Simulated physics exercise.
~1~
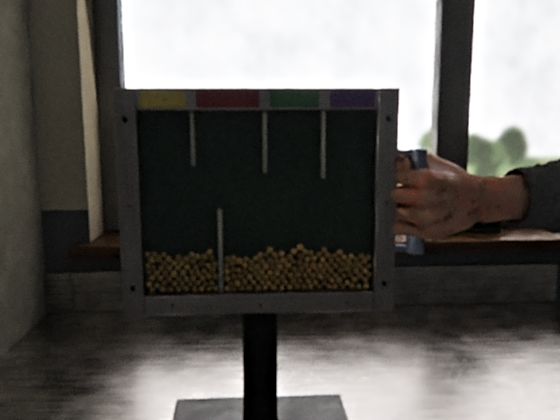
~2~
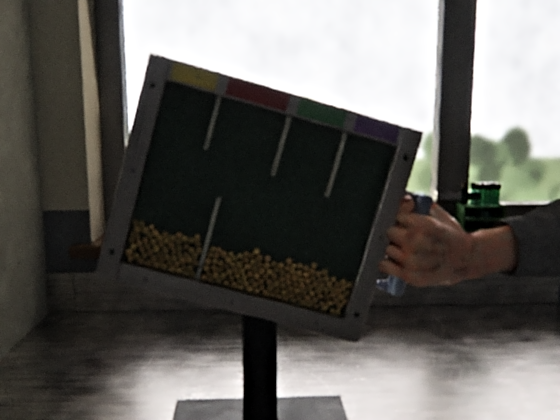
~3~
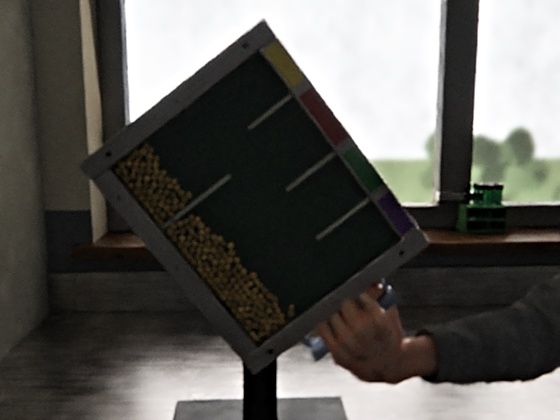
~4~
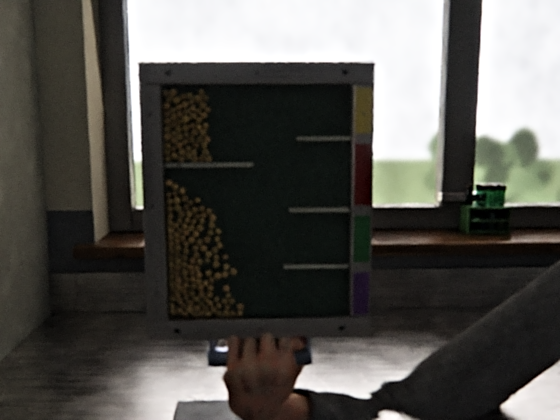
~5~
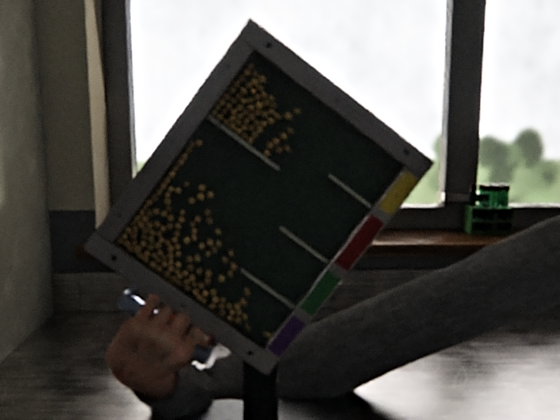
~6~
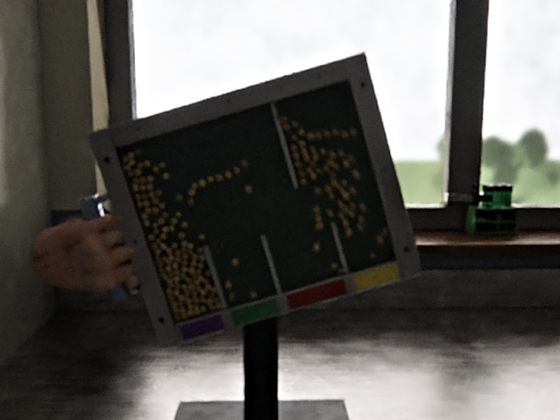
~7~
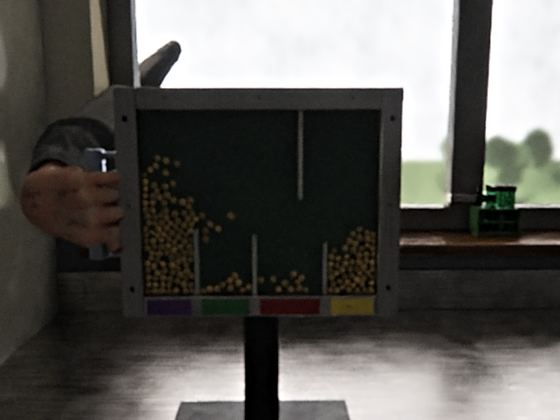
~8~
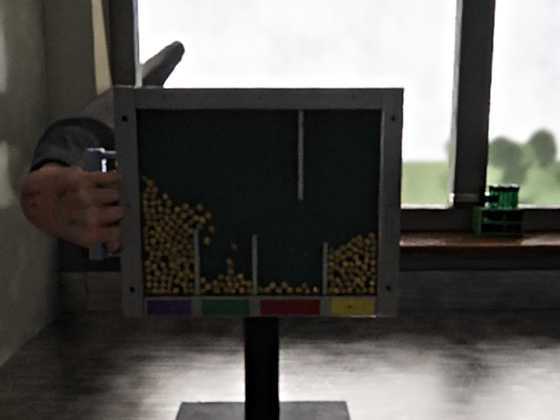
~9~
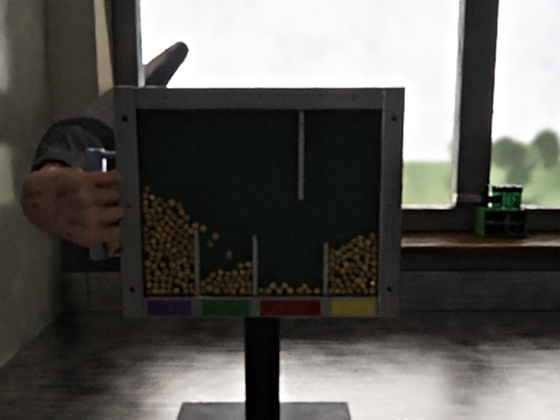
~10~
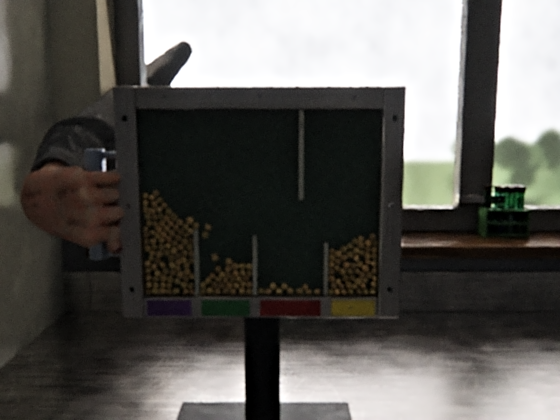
On a counter, a hand turns a flat box upside down, heaping chickpeas mostly leftmost.
